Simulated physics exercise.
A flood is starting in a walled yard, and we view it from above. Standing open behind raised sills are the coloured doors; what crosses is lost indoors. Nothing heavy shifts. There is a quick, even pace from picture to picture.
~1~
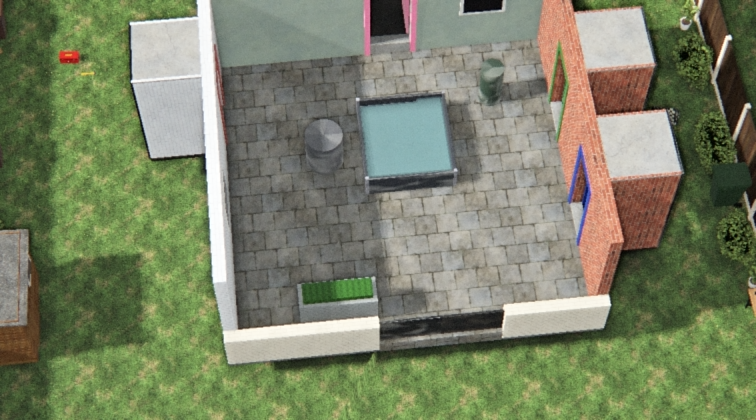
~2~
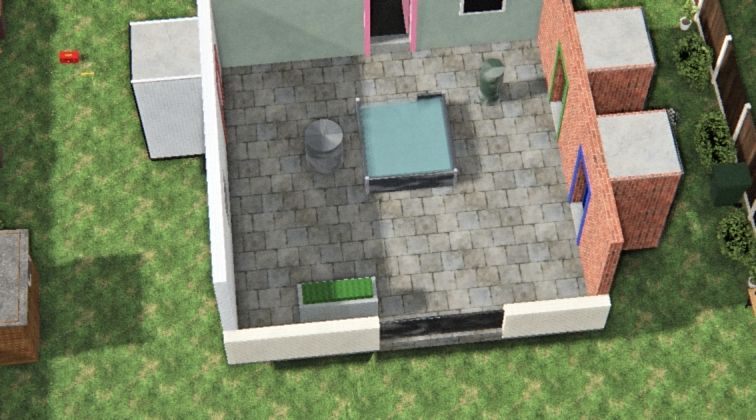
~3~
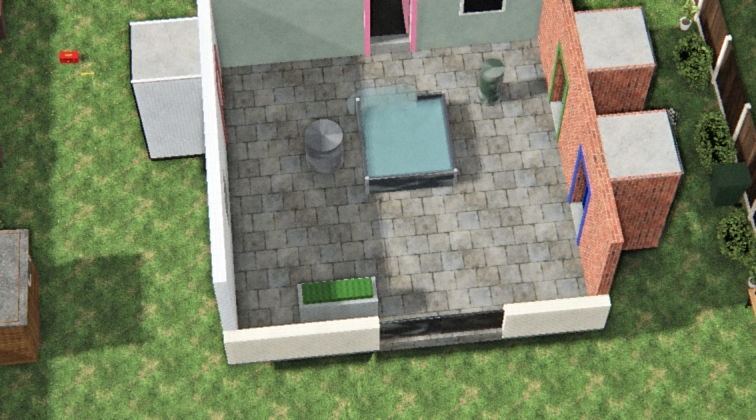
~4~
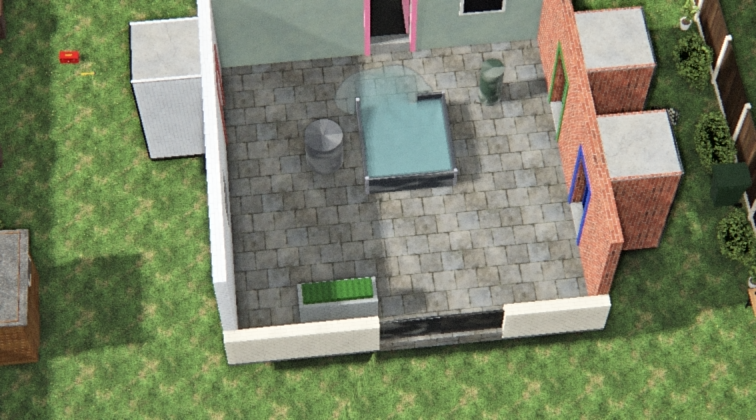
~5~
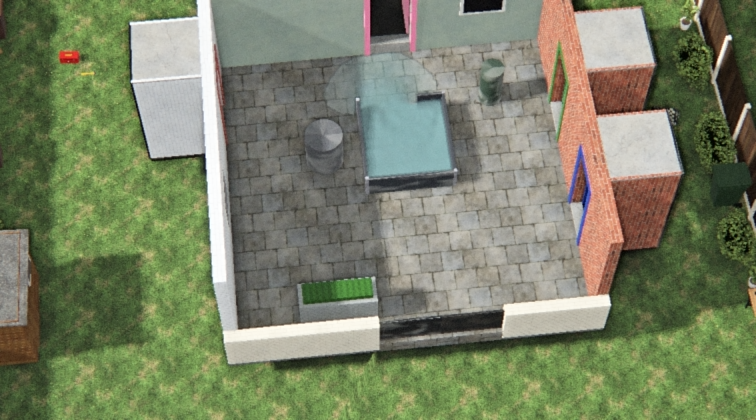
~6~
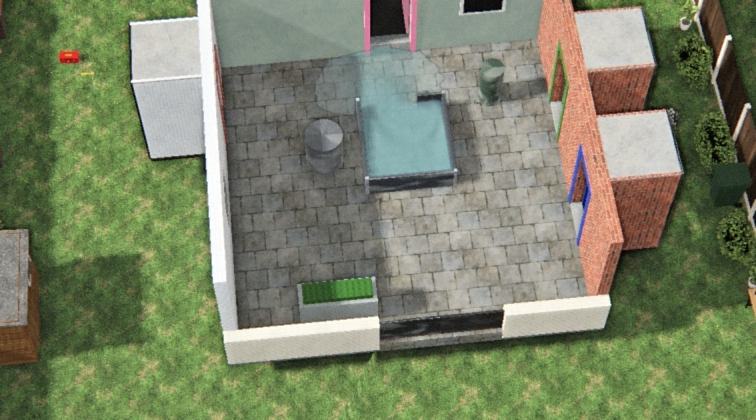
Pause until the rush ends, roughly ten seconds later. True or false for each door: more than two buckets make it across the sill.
Green door: False; red door: True; blue door: False; pink door: False.
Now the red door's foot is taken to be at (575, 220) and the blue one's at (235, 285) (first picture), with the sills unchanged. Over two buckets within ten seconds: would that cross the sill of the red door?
Note: Red misses the threshold.
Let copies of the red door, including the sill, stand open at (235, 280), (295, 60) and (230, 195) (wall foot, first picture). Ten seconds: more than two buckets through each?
Taking them as listed, the first undershoots, the second overshoots and the third undershoots.
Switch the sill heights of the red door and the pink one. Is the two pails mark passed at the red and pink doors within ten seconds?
Result - red door ends up below, pink door ends up above.
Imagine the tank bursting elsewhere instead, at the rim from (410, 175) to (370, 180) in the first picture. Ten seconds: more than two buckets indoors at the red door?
Honestly, the red door comes in lower.
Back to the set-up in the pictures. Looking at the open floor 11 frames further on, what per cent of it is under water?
Share estimate: About 20 per cent.
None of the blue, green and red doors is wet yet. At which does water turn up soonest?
Looks like the red one.
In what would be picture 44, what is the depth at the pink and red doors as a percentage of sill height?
Roughly 30 per cent, then 200 per cent.
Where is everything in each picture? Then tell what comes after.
Still water in the tank at (406, 137), in the first picture.
The front is at (356, 108), out from the gap on the tank's far side, in the second picture.
Water pours out on the tank's far side and has run to (350, 102), in the third picture.
The front is at (358, 74), out from the gap on the tank's far side, in the fourth picture.
Water pours out on the tank's far side and has run to (363, 56), in the fifth picture.
Water pours out on the tank's far side and has run to (334, 59), in the sixth picture.
A moment on, water covers 10 % of the floor; the green door not reached, the red door not reached, the blue door not reached, the pink door wet at the sill, nothing in.
Next, water covers 20 % of the floor; the green door not reached, the red door not reached, the blue door not reached, the pink door wet at the sill, nothing in.
Then, water covers 30 % of the floor; the green door wet at the sill, nothing in, the red door over two buckets in, the blue door not reached, the pink door wet at the sill, nothing in.
Later, water covers 65 % of the floor; the green door wet at the sill, nothing in, the red door over two buckets in, the blue door wet at the sill, nothing in, the pink door wet at the sill, nothing in.
In the end, water covers 85 % of the floor; the green door wet at the sill, nothing in, the red door far over two buckets in, the blue door wet at the sill, nothing in, the pink door wet at the sill, nothing in.
